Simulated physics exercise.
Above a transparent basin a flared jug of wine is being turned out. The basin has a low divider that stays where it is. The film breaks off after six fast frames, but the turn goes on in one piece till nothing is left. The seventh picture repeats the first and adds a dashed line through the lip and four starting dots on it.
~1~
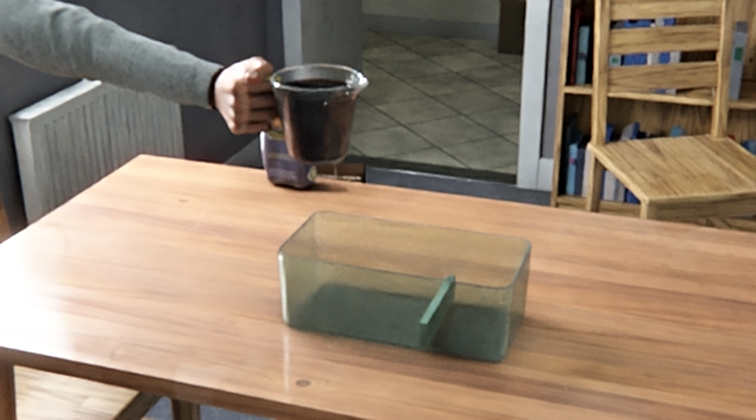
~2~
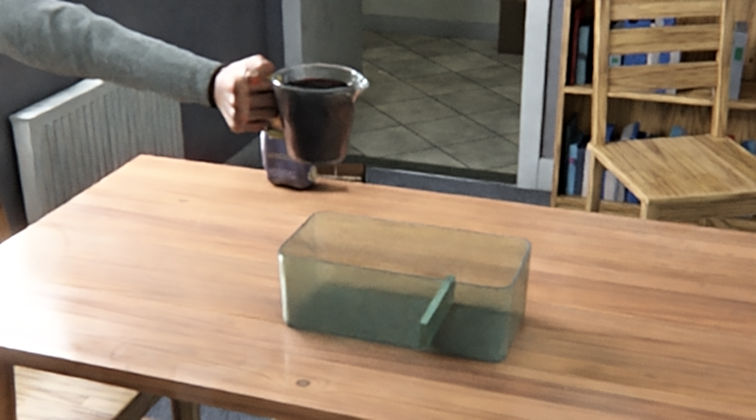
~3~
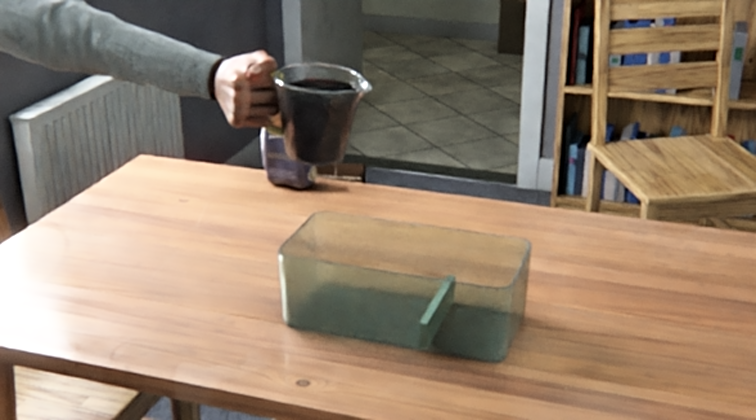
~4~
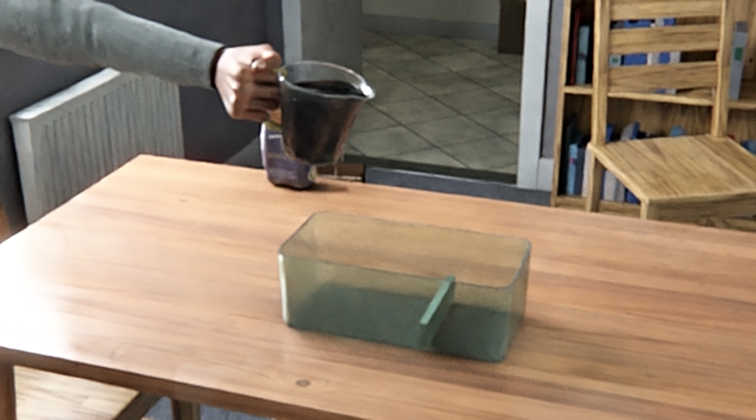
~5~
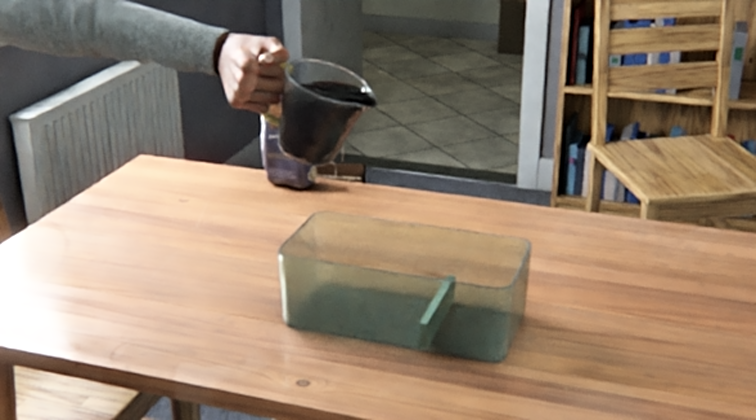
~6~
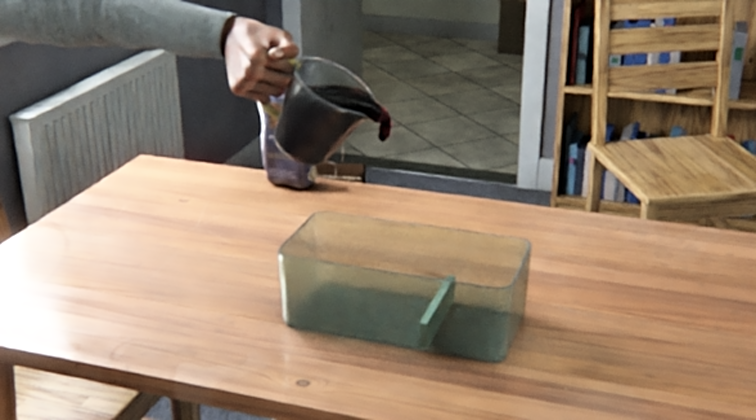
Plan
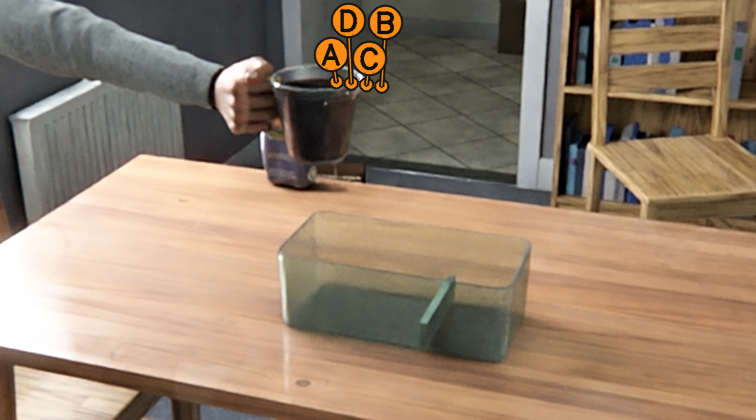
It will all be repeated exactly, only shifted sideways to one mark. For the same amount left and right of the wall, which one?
B.
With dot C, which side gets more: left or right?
More ends on the left.
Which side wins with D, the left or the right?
The left one.
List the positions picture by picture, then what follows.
The first picture shows upright, lip at (365, 84); basin from (285, 322) to (507, 361); top of the wall at (438, 298); nothing has left yet.
The second picture shows upright, lip at (366, 85); nothing has left yet.
The third picture shows tipped about 5°, lip at (369, 89); nothing has left yet.
The fourth picture shows tipped about 12°, lip at (372, 96); nothing has left yet.
The fifth picture shows tipped about 20°, lip at (375, 105); nothing has left yet.
The sixth picture shows tipped about 30°, lip at (378, 116); wine is over the lip, down to (385, 138).
On the marked copy, A at (336, 81); B at (381, 86); C at (366, 84); D at (351, 83).
Choosing A, about 91 % ends left of the wall and 6 % right of it.
Choosing B, about 48 % ends left of the wall and 51 % right of it.
Choosing C, about 79 % ends left of the wall and 18 % right of it; 3 % is lost outside.
Choosing D, about 92 % ends left of the wall and 5 % right of it; 3 % is lost outside.
